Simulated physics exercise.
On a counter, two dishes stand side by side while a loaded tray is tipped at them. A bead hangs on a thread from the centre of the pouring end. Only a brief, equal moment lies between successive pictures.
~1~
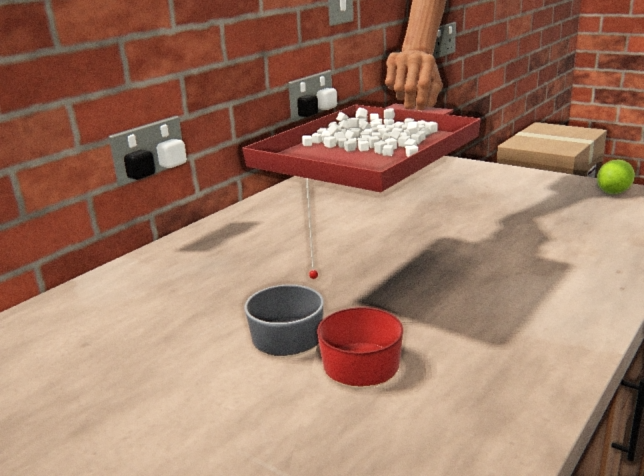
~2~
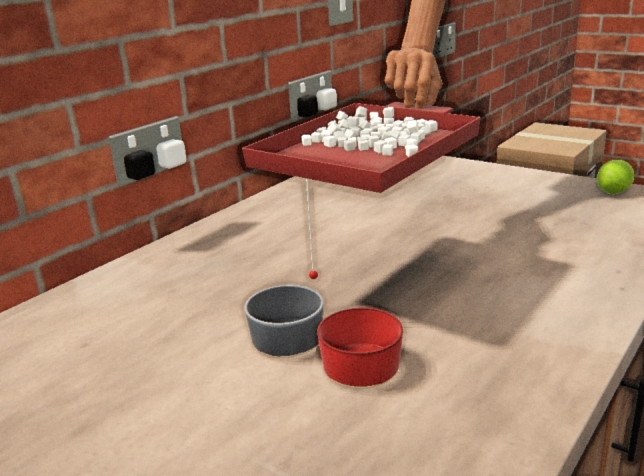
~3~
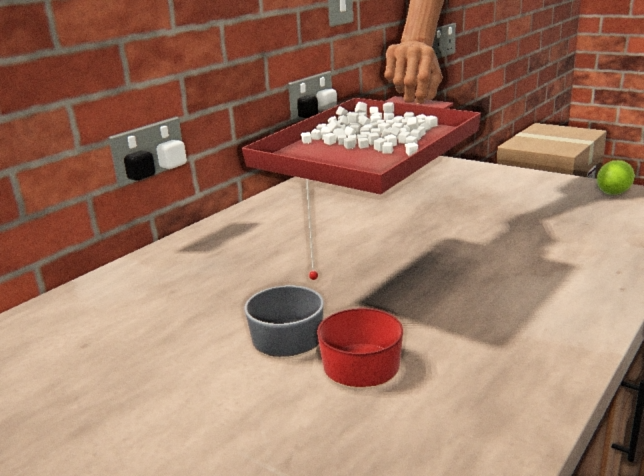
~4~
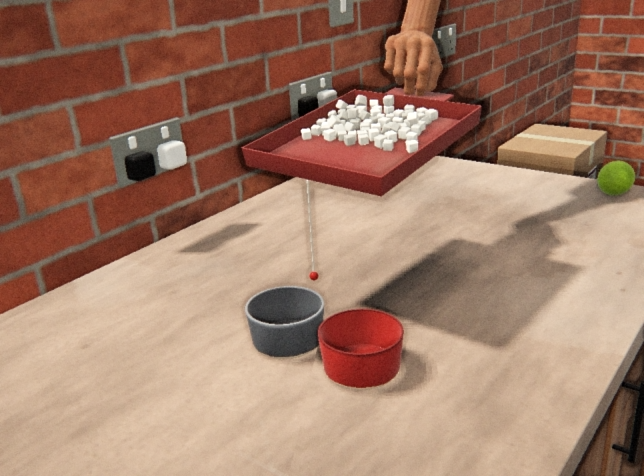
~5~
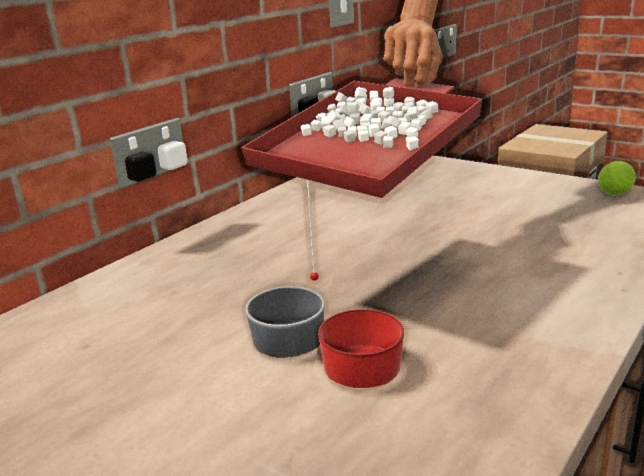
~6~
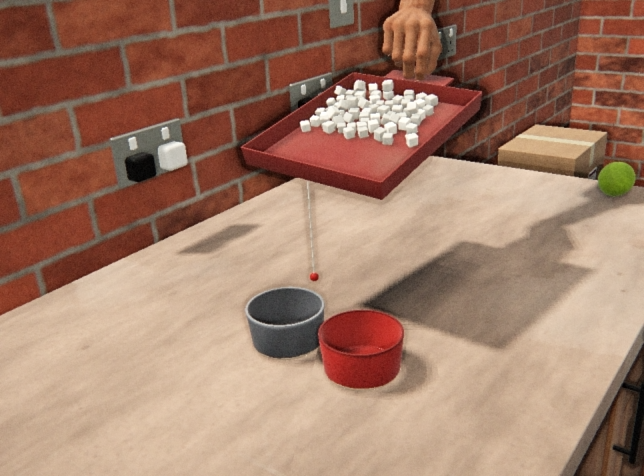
A hand reaches in at the top over a pale worktop beside a red brick wall, seen from slightly above by a still camera. It holds the far end of a red tray of white cubes above a grey dish on the left and a red one on the right, with a red bead hanging on a thread. The hand slowly rises, tilting the tray gradually toward the dishes.
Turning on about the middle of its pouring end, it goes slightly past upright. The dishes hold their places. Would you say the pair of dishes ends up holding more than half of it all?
I would say yes, more than half.
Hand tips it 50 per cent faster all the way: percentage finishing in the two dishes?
It would be around 70 percent.
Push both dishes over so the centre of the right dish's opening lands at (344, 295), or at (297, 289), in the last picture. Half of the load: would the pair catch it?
One: Not half. Two: The smaller part.
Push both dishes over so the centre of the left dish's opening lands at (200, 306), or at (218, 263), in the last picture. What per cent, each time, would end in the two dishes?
20 %, then 0 %.
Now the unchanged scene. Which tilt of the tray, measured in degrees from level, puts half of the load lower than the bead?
Reading: Some 110°.
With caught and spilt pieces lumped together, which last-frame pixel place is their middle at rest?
Roughly at (335, 357), give or take.
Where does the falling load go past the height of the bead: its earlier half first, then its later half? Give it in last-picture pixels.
Near (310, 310) to start, and near (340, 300) afterwards.
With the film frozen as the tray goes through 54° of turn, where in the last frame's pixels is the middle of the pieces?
I'd put the middle of the pieces at roughly (342, 150).
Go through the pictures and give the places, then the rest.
The first picture shows corners of the pouring end near (245, 148) and (381, 171), level; middle of the load near (368, 134), sugar cubes; left dish near (260, 336); right dish near (337, 365); bead on its thread near (314, 275).
The second picture shows corners of the pouring end near (245, 148) and (380, 172), level; middle of the load near (367, 133).
The third picture shows corners of the pouring end near (244, 148) and (380, 174), tipped barely, lowest at the right corner; middle of the load near (367, 130).
The fourth picture shows corners of the pouring end near (244, 147) and (380, 176), tipped a little, lowest at the right corner; middle of the load near (367, 125).
The fifth picture shows corners of the pouring end near (244, 147) and (381, 178), tipped a little, lowest at the right corner; middle of the load near (367, 119).
The sixth picture shows corners of the pouring end near (243, 147) and (380, 181), tipped a little, lowest at the right corner; middle of the load near (367, 114); left dish near (261, 338); right dish near (338, 367).
Shortly afterwards, tray tipped steeply; the whole lot on the tray.
Next, tray tipped right over; all but a few on the tray; only a few in the right dish; only a few in the left dish.
Some moments later, tray tipped past a quarter turn; near a third in the right dish; near a quarter in the left dish; near a third outside both.
In the end, tray tipped past a quarter turn; near a third in the right dish; near a quarter in the left dish; near a third outside both.
